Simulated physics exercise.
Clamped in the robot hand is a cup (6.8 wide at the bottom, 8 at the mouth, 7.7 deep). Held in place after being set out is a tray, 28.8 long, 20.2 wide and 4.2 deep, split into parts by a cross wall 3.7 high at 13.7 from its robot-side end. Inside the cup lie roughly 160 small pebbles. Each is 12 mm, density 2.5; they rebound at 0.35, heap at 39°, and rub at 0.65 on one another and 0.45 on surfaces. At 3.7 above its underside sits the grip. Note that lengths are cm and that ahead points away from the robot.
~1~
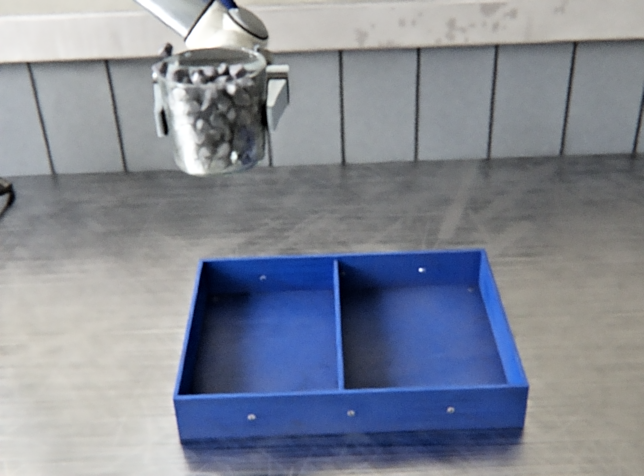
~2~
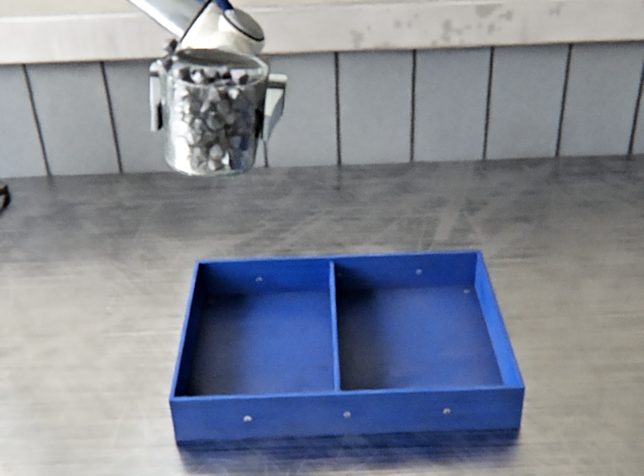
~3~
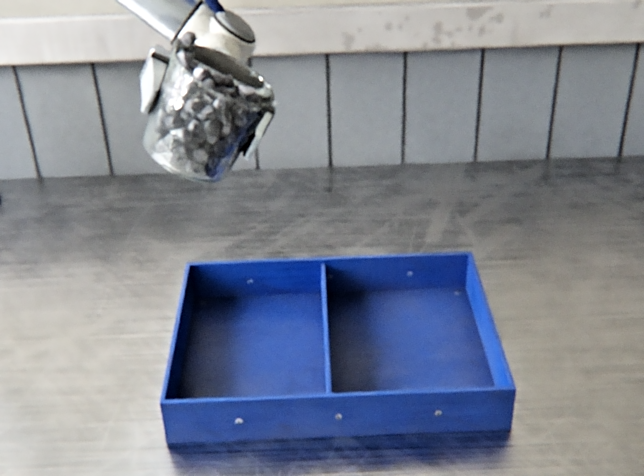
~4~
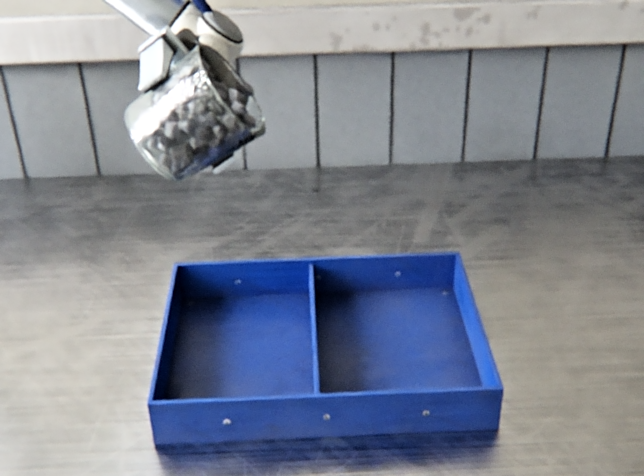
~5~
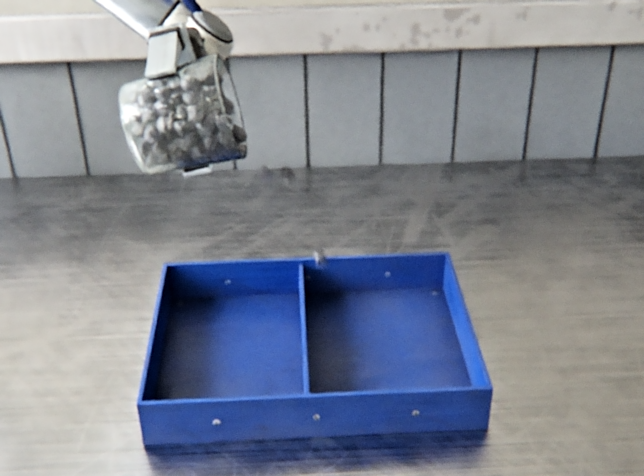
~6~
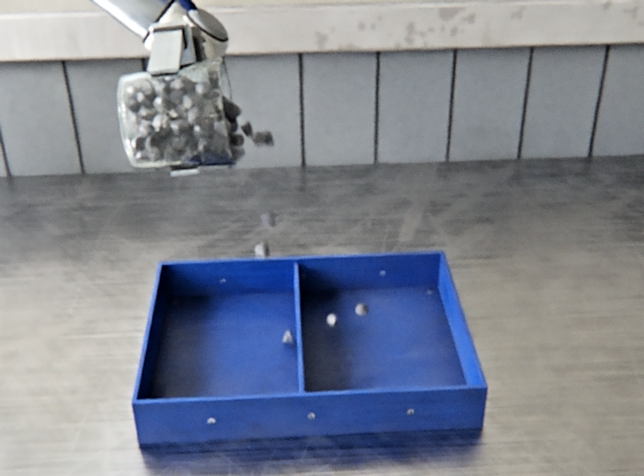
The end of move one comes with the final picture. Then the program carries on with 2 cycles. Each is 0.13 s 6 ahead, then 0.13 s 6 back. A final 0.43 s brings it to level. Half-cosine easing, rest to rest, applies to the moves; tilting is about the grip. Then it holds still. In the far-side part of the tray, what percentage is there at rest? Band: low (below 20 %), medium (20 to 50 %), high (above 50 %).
High.
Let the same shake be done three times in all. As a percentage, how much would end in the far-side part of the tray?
75 per cent or so.
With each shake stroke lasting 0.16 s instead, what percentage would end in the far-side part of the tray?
Roughly 65 in a hundred.
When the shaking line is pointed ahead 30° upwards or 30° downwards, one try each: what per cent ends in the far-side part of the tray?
95 and 55 %.
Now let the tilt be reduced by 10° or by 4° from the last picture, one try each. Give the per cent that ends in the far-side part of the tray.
About 55 per cent for the first try and 75 per cent for the second.
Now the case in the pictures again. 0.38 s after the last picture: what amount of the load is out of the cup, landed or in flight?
Share gone: Around 90 %.
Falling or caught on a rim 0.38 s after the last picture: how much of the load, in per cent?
Estimated fraction: Near 4 %.
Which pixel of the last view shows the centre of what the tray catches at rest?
It sits close to (377, 344).
Then, 0.38 s later, tilted 85° forward, highest piece 24 above the table; 115 in the far-side part, 22 in the robot-side part, 16 in the cup, 5 on the table or floor, 6 in flight or on a rim.
Then, 0.76 s later, tilted 35° forward, highest piece 26 above the table; 125 in the far-side part, 28 in the robot-side part, 9 on the table or floor, 2 in the cup.
Then, 1.15 s later, level, highest piece 22 above the table; 125 in the far-side part, 28 in the robot-side part, 9 on the table or floor, 2 in the cup.
Then, 2.20 s later, level, highest piece 22 above the table; 125 in the far-side part, 28 in the robot-side part, 9 on the table or floor, 2 in the cup.
At rest, 125 in the far-side part, 28 in the robot-side part, 9 on the table or floor, 2 in the cup. That is 76 % in the far-side part of the tray.
